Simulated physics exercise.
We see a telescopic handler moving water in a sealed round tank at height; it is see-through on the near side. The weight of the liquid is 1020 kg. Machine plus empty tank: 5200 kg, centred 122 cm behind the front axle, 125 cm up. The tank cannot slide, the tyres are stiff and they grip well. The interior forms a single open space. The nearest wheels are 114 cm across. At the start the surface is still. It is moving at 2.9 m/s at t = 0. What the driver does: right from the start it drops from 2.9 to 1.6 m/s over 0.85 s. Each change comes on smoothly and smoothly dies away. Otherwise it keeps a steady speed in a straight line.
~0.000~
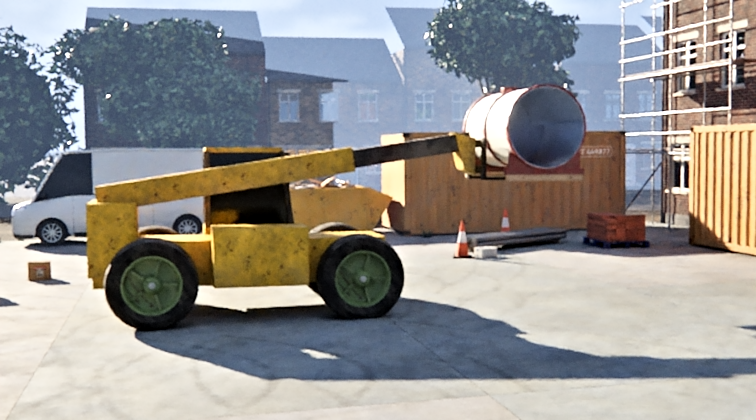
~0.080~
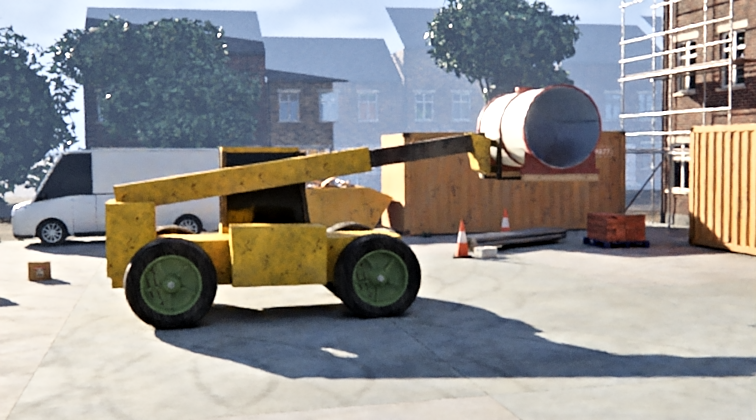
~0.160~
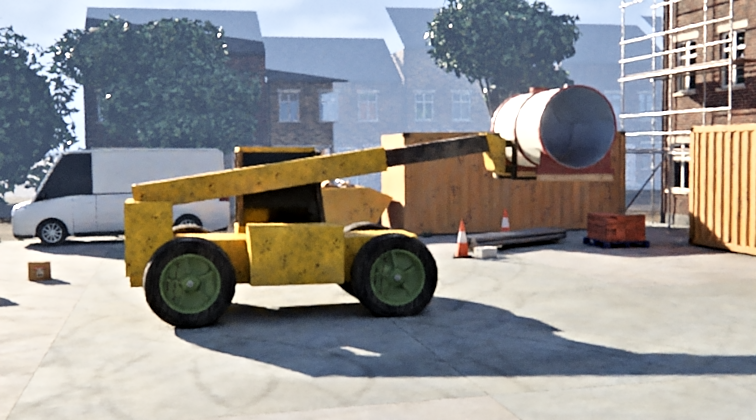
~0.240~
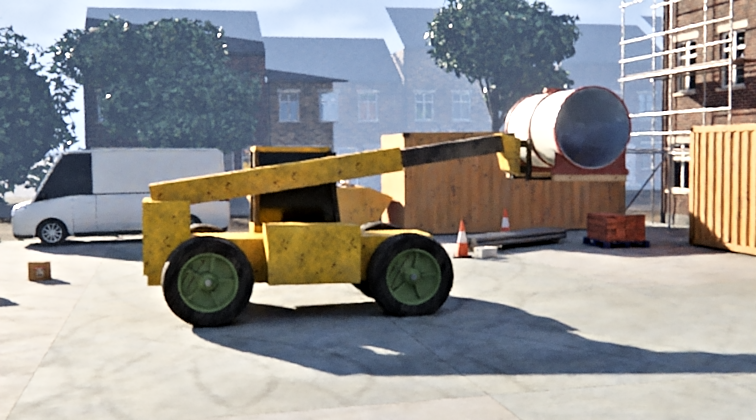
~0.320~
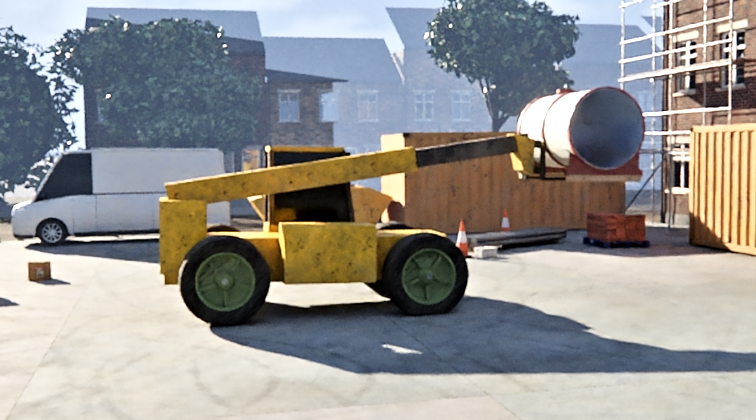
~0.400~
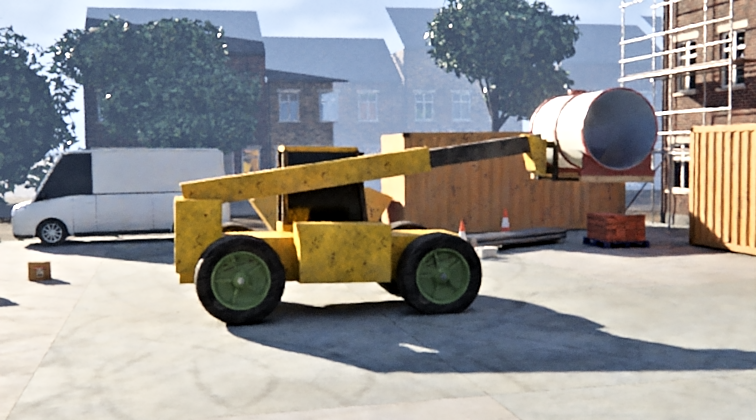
The video shows a yellow telehandler with green-hubbed wheels carrying a large cylindrical tank at the end of its raised boom, rolling steadily to the right across a paved yard past a parked white van and an orange traffic cone.
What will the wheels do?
It remains grounded.
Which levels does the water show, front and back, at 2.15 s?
The level sits near 68 cm in front and near 54 cm behind.
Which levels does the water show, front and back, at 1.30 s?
Approx. 52 cm front, approx. 88 cm back.
After 0.55 s the lean is 1° nose down, wheels down; the liquid stands 50 cm at the back and 78 cm at the front.
After 1.30 s the lean is 0°, wheels down; the liquid stands 89 cm at the back and 52 cm at the front.
After 2.15 s the lean is 0°, wheels down; the liquid stands 54 cm at the back and 68 cm at the front.
After 3.84 s no wheel has left the ground; at worst the lighter axle bore 1 per cent of the weight.
